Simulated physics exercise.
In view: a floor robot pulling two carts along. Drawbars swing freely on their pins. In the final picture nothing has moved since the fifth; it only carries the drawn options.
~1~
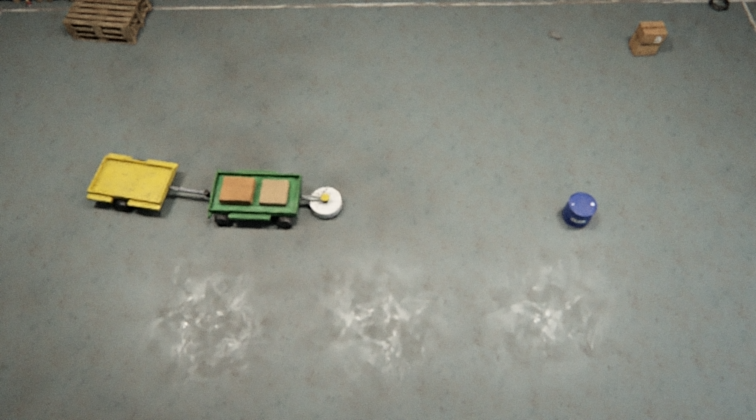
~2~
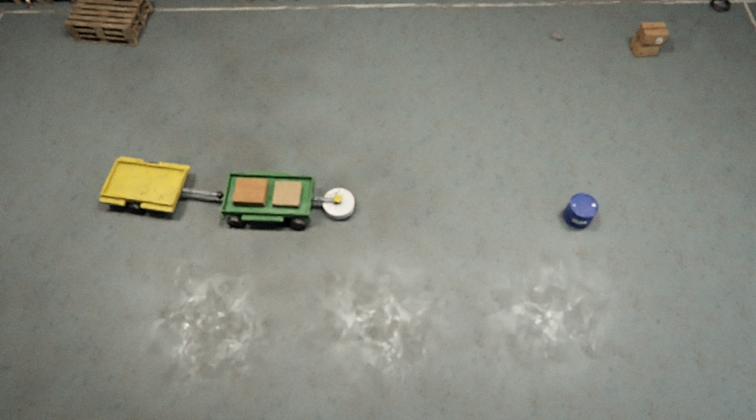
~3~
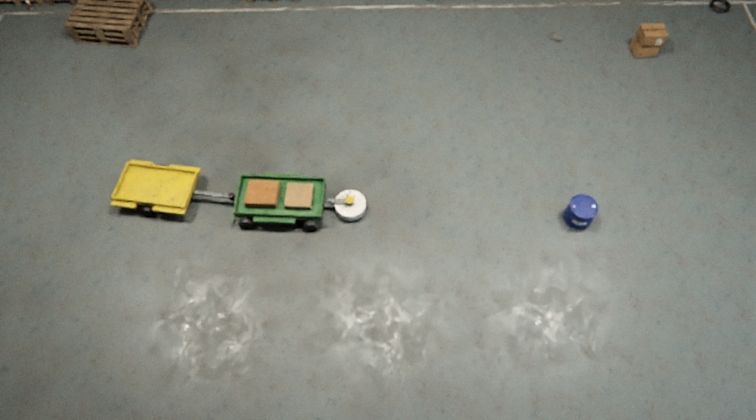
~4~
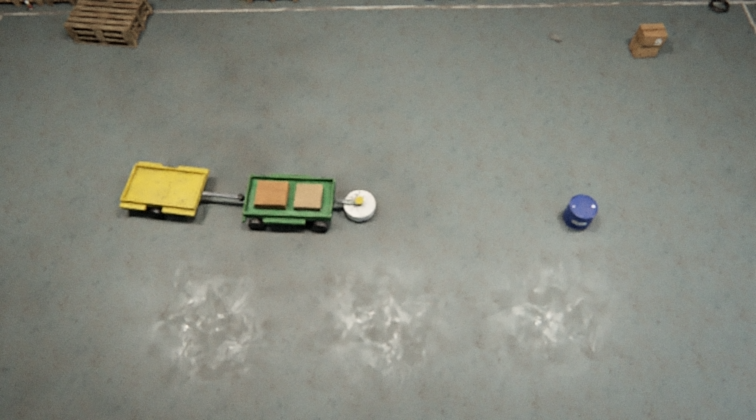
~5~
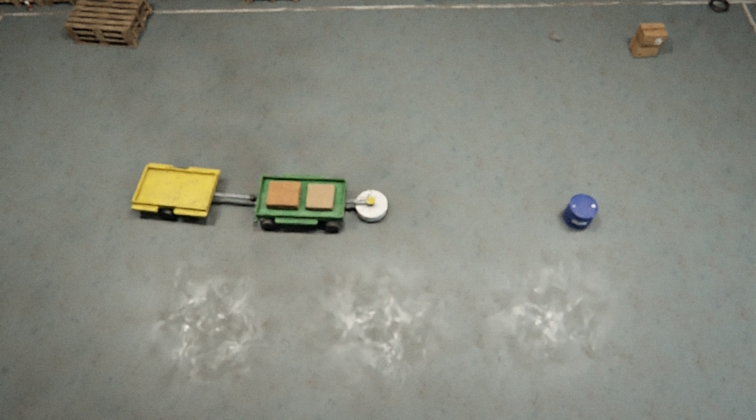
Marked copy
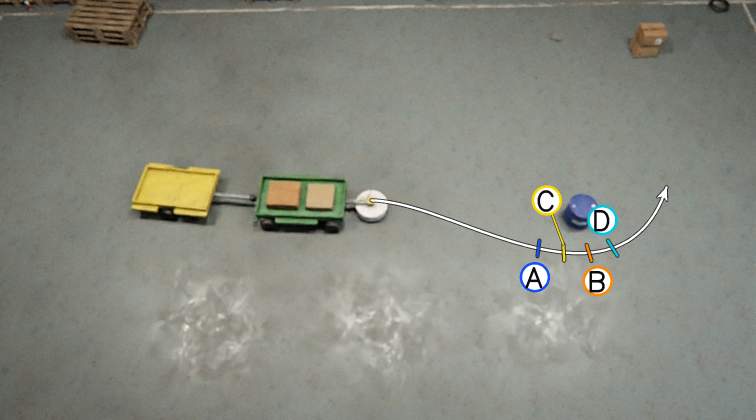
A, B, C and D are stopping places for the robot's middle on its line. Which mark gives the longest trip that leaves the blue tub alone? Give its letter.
It can go as far as D.
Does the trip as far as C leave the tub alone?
Yes.
On the marked copy, A at (538, 248); B at (589, 253); C at (564, 253); D at (613, 248); the route from (371, 200) via (543, 249) to (667, 187).
With D. Early on, robot (452, 225), last cart (256, 195).
Further on, robot (536, 252), last cart (339, 204).
At the end, robot (609, 252), last cart (407, 217); nothing has been touched.
As for the rest, A is safe but short; B is safe but short; C is safe but short.
